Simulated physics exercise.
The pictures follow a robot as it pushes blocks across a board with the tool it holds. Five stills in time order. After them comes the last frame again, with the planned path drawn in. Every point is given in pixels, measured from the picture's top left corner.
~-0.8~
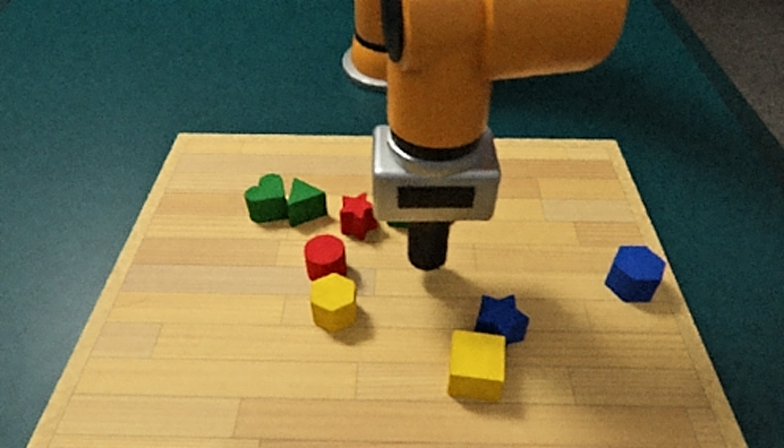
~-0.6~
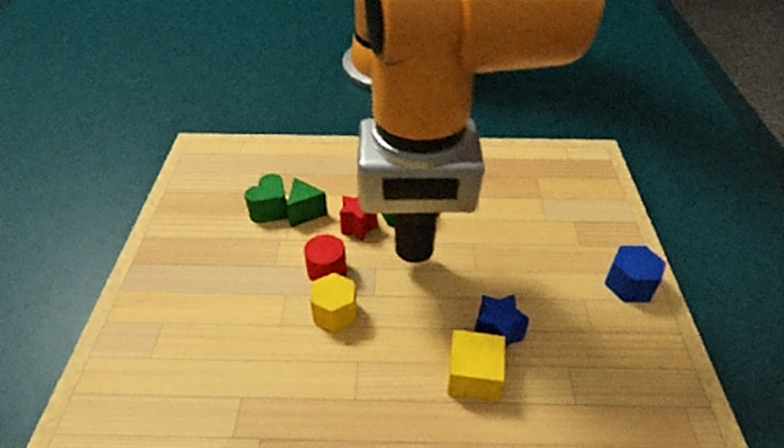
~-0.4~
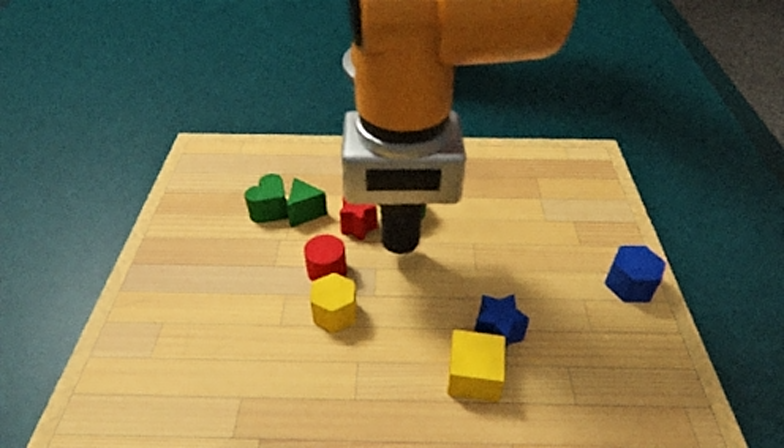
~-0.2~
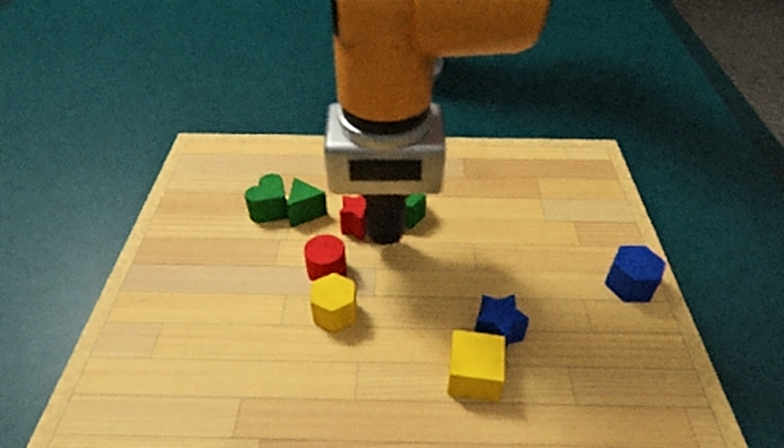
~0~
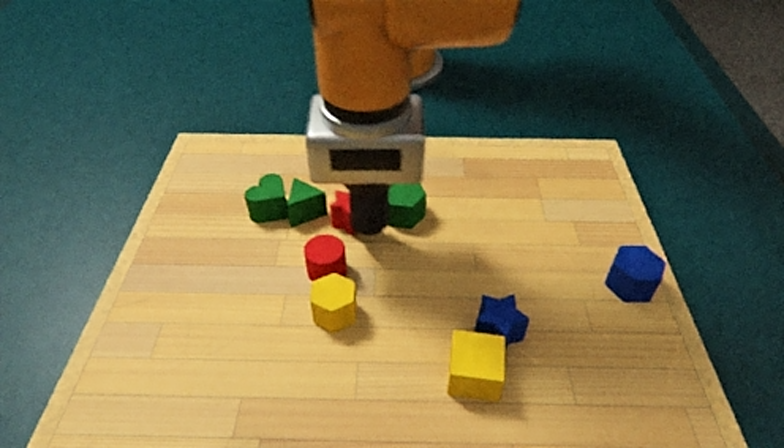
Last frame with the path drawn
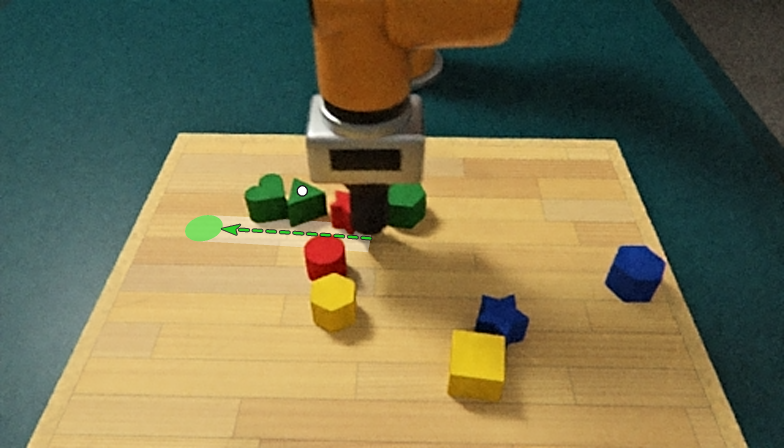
An orange robot arm with a grey head and dark tip glides left and slightly away over a pale wooden board, seen from a fixed, raised viewpoint. Green heart, triangular and hexagonal blocks and a red star lie toward the back, a red cylinder and yellow hexagon nearer, a blue star, yellow cube and blue hexagon rightward. The tip reaches the red star, which barely shifts, uncovering the green hexagon behind.
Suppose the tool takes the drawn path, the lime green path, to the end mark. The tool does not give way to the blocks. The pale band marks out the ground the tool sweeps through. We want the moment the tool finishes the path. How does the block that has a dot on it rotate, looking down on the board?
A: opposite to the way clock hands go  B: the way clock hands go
Letter A.
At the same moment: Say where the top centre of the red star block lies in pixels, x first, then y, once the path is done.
Pixel (328, 191).
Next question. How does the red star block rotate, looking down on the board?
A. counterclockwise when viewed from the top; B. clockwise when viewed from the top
That would be B.
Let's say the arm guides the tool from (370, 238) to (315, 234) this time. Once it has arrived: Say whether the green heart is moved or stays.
It's unmoved.
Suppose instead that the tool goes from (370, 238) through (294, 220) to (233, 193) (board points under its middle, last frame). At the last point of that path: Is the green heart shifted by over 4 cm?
That would be a yes.
Path on the board, from (370, 238) to (204, 228); the dot is on the green triangular block.
The first path, step by step. One third of the way, tool at (311, 218); green triangular block at (299, 183), turned 35° anticlockwise; red star block at (328, 191), turned 65° clockwise.
Two thirds of the way, tool at (255, 214); green heart at (261, 184), turned 15° clockwise; green triangular block at (298, 182), turned 25° anticlockwise; red star block at (328, 191), turned 65° clockwise.
At the end, tool at (199, 212); green heart at (259, 184), turned 25° clockwise; green triangular block at (298, 182), turned 25° anticlockwise; red star block at (328, 191), turned 65° clockwise; green hexagon in place.
